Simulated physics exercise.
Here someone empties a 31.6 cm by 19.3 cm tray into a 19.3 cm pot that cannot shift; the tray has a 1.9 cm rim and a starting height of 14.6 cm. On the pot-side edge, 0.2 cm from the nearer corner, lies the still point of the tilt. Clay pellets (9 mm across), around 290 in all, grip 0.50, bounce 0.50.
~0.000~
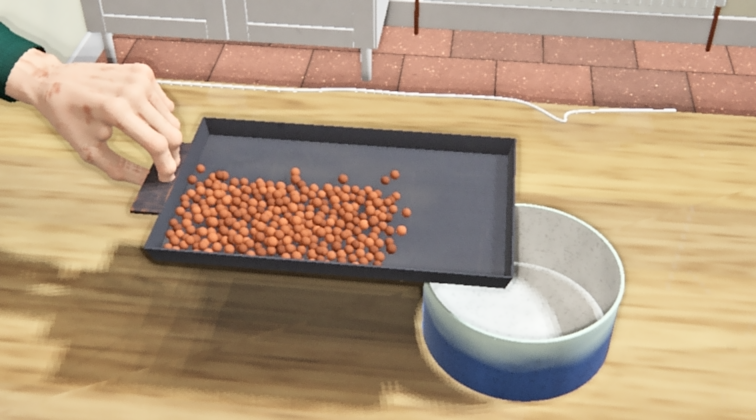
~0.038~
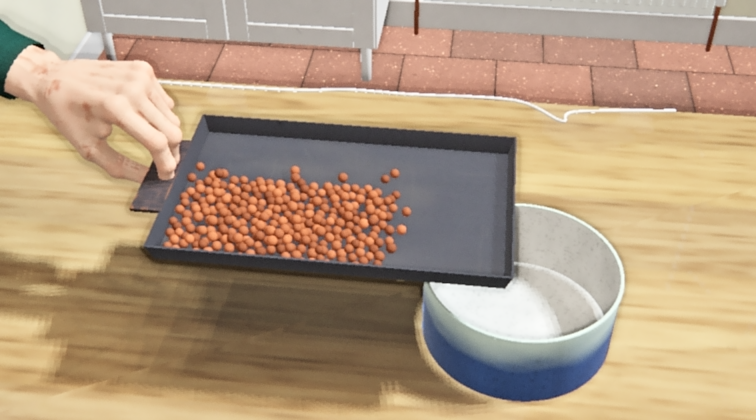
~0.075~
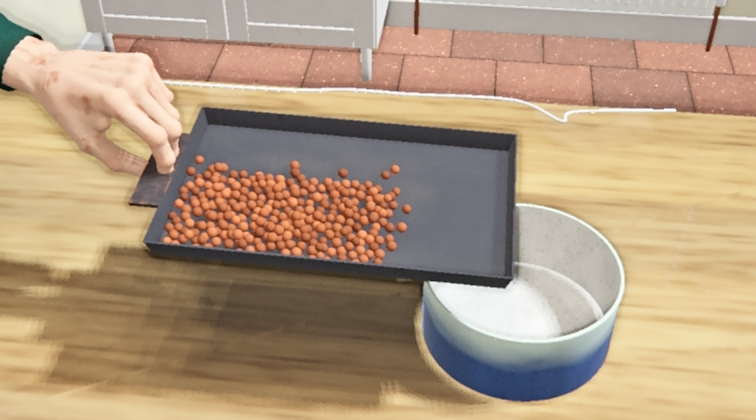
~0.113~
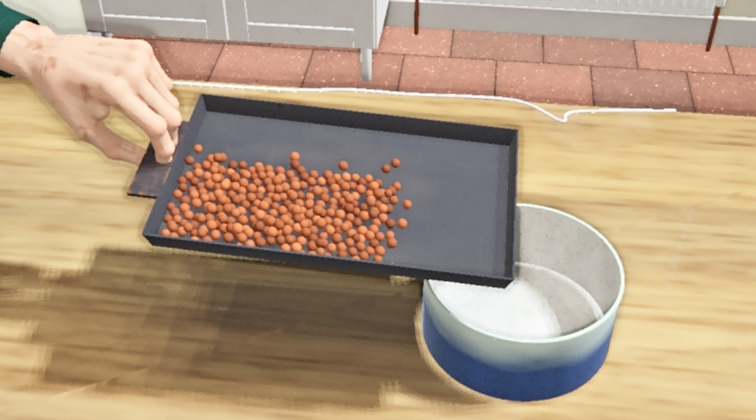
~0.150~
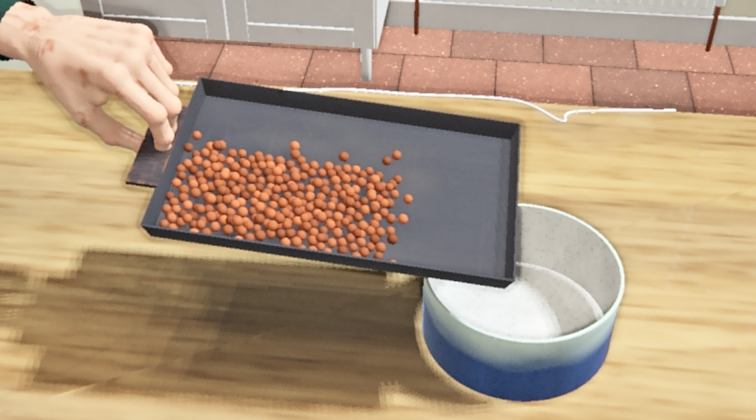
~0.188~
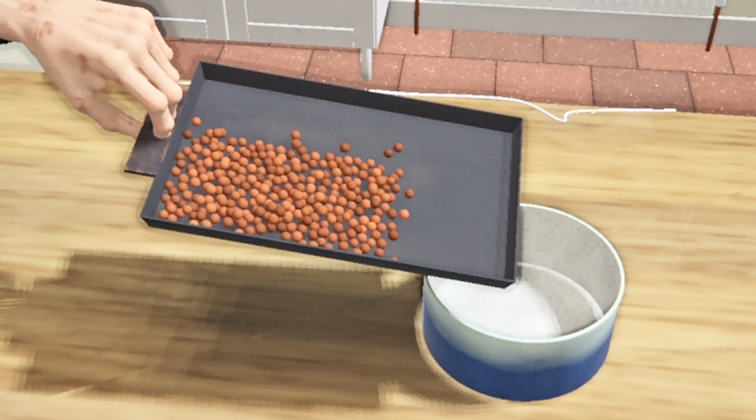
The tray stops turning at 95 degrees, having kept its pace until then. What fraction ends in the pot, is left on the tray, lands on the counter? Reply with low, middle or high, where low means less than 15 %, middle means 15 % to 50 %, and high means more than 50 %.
My answer: Pot - low; left on the tray - low; counter - high.
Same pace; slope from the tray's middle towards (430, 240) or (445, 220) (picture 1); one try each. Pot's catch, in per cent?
Near 30 and 75 per cent, in that order.
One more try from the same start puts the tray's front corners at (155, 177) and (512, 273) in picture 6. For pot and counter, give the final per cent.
The pot gets 80 and the counter 20.
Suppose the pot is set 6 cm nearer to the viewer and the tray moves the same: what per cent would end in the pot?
It would come to roughly 70 percent.
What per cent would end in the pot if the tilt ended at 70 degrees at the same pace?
That would give about 0 per cent.
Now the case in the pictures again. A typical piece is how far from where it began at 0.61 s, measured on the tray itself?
About 5 cm.
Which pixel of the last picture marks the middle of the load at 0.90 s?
Look about (490, 279) in the last view.
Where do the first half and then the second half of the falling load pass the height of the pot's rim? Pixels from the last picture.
It passes about (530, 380) first and (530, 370) afterwards.
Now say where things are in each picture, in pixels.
In the first frame, tray tilt 0 degrees, front corners at (152, 244) and (506, 273); middle of the pieces at (283, 223); pot at (523, 267).
In the second frame, tray tilt 1 degrees, front corners at (152, 242) and (507, 273); middle of the pieces at (283, 222).
In the third frame, tray tilt 2 degrees, front corners at (151, 238) and (507, 273); middle of the pieces at (282, 218).
In the fourth frame, tray tilt 5 degrees, front corners at (150, 230) and (508, 274), lowest corner right front; middle of the pieces at (282, 211).
In the fifth frame, tray tilt 8 degrees, front corners at (149, 221) and (508, 275), lowest corner right front; middle of the pieces at (282, 203).
In the sixth frame, tray tilt 12 degrees, front corners at (148, 212) and (509, 276), lowest corner right front; middle of the pieces at (283, 195); pot at (523, 267). The tray's pace is about 95 degrees a second.
After 0.61 s, tilt 52 degrees; the tray holds 100 %, the pot 0 %.
After 0.90 s, tilt 79 degrees; the tray holds 75 %, the pot 0 %.
After 1.28 s, tilt 95 degrees; the tray holds 0 %, the pot 0 %.
At rest (2.0 s), pot 0 %, tray 0 %, counter 100 %.
